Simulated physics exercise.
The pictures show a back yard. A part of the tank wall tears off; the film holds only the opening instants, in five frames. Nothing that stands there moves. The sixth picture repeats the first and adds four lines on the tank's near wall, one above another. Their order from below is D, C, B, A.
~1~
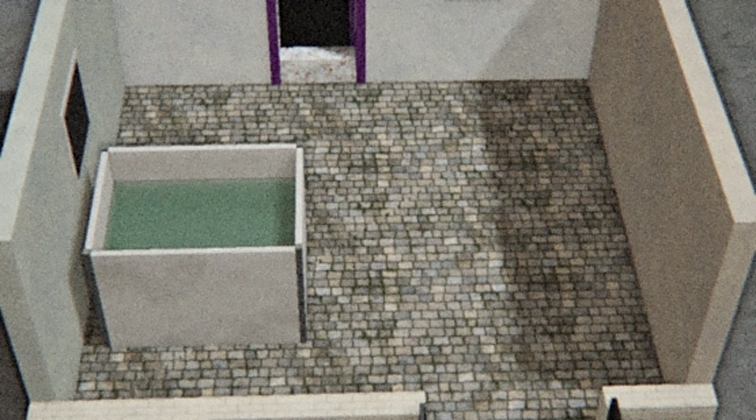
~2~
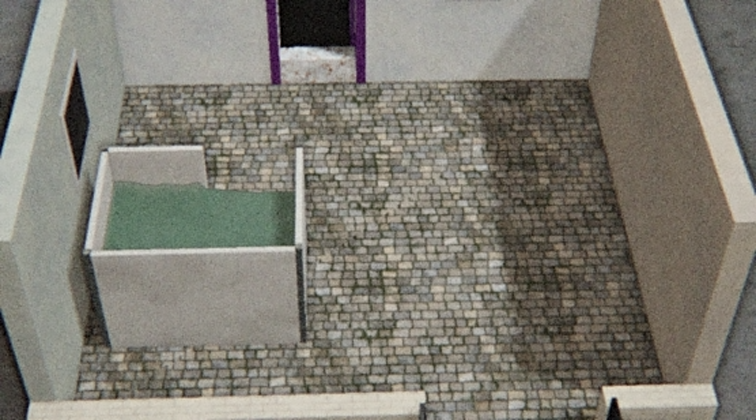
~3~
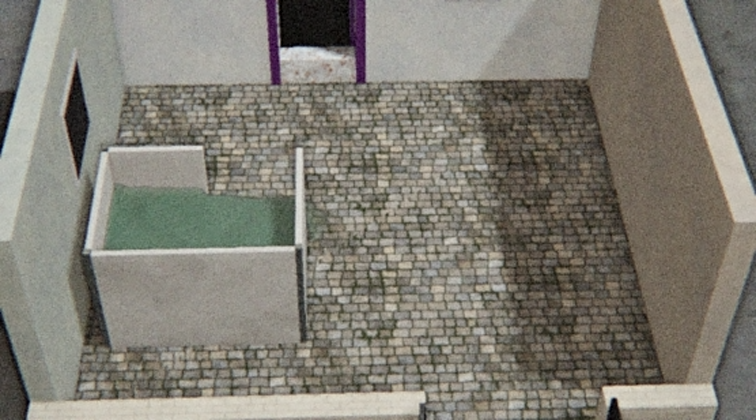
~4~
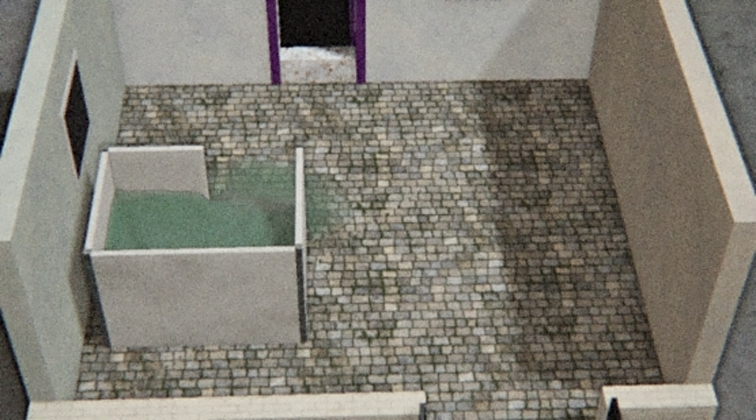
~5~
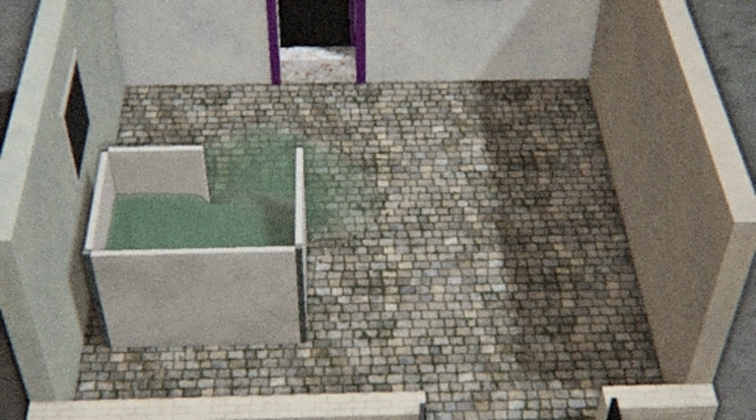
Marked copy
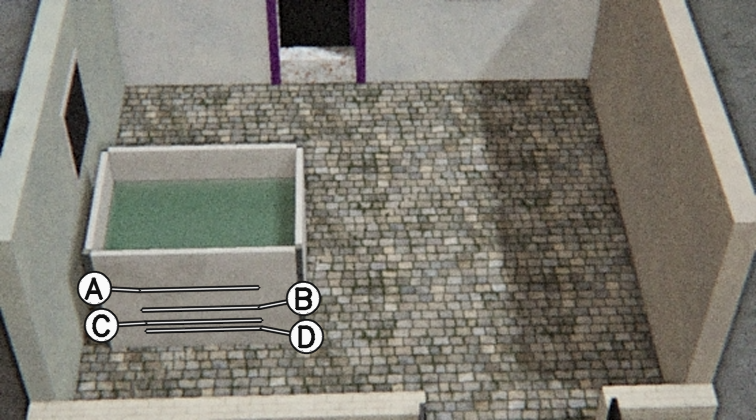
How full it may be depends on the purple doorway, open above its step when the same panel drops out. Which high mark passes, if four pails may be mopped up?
Choose A.
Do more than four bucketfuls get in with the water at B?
No.
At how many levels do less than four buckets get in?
All four.
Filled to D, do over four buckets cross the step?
No, not at all.
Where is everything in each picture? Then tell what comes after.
In the first picture, water in the tank at rest, its middle at (202, 224); foot of the purple doorway at (319, 82); open gate at (514, 386).
In the second picture, water covers 1 % of the ground, its front hidden from here.
In the third picture, water covers 3 % of the ground, its front hidden from here.
In the fourth picture, front seen at (323, 215), 7 % of the ground wet.
In the fifth picture, front seen at (344, 161), 13 % of the ground wet.
On the marked copy, A at (198, 289); B at (201, 308); C at (203, 321); D at (204, 329); from the bottom up D, C, B, A.
With A, a splash gets over, under a bucket.
With B, nothing gets over.
With C, nothing gets over.
With D, nothing gets over.
